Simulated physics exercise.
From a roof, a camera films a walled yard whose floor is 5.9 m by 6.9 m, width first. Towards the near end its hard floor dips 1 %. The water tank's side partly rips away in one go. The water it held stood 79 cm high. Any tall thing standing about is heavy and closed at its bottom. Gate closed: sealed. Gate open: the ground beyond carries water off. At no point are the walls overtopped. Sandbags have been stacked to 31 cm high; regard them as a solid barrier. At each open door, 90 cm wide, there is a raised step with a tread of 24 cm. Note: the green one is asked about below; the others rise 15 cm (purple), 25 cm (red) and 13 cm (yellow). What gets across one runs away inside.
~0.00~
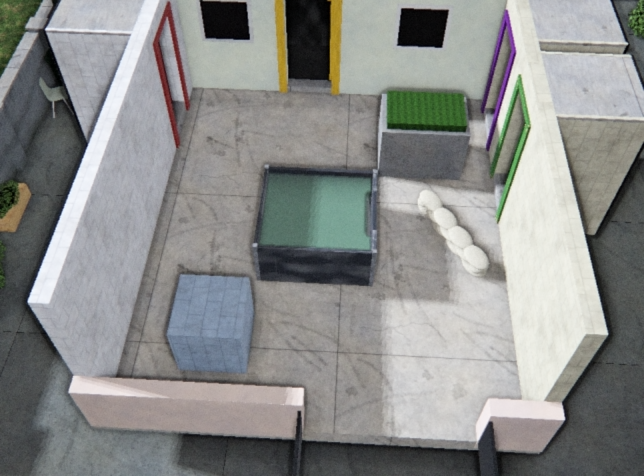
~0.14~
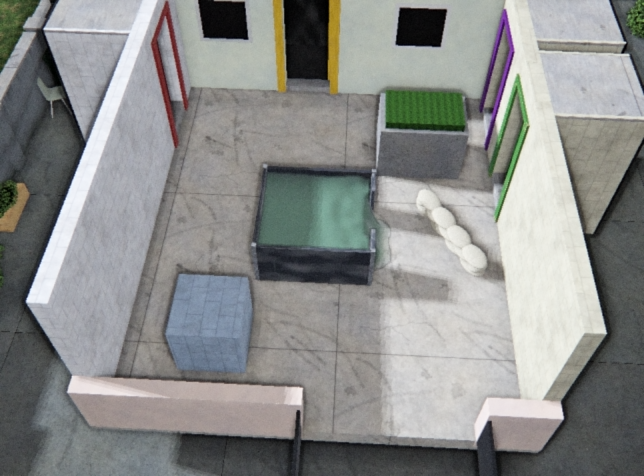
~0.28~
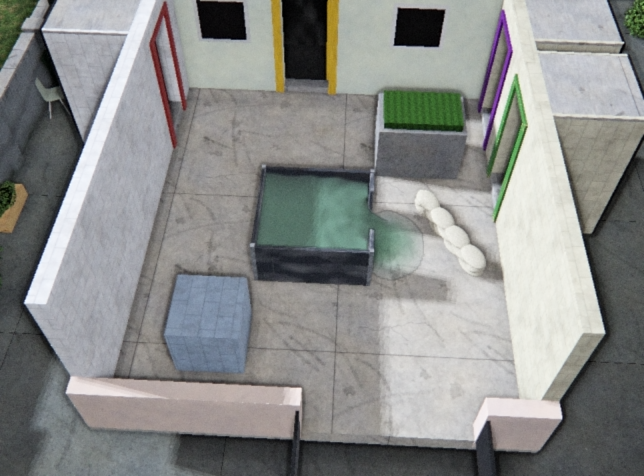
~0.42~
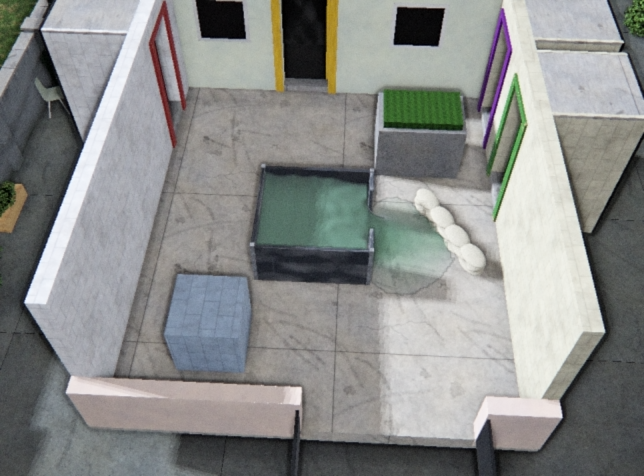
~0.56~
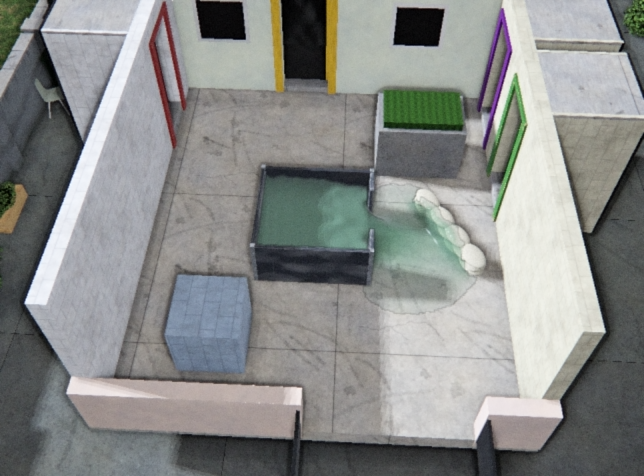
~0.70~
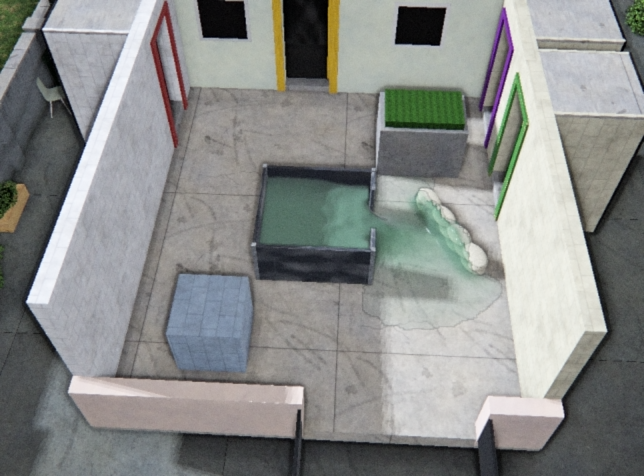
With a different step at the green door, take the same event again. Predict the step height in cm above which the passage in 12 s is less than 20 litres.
About 6.5 cm of height.
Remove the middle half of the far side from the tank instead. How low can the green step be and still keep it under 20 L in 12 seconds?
Then 5.0 cm.
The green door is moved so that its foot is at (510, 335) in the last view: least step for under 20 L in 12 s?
Roughly 20 cm.
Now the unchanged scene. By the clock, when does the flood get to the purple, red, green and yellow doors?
So purple sees it at 2.6 s, red at 4.5 s, green at 1.6 s and yellow at 5.5 s.
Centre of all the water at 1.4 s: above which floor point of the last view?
I'd put it close to (359, 248).
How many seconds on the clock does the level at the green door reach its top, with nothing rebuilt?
Crest at t of about 2.0 s.
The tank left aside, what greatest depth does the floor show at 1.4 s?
Max depth: Around 46 cm.
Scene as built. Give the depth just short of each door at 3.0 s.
Lab note, cm: Purple 2; red 0; green 8; yellow 0.
After 1.4 s water covers 20 % of the floor, deepest (46 cm) near (428, 221); it has not reached the green door.
After 3.0 s water covers 40 % of the floor, deepest (31 cm) near (491, 423); 8 cm at the green door, 0 litres in over its 16 cm step.
After 12.0 s water covers 95 % of the floor, deepest (6 cm) near (429, 237); 4 cm at the green door, 0 litres in over its 16 cm step.
At the green door as built, the water arrived by 1.6 s and peaked near 11 cm at 2.0 s.
Run again over the same 12 s with other heights there, 25 litres in over 6 cm, 15 litres over 7 cm. The limit of 20 litres is kept from about 6.5 cm up.
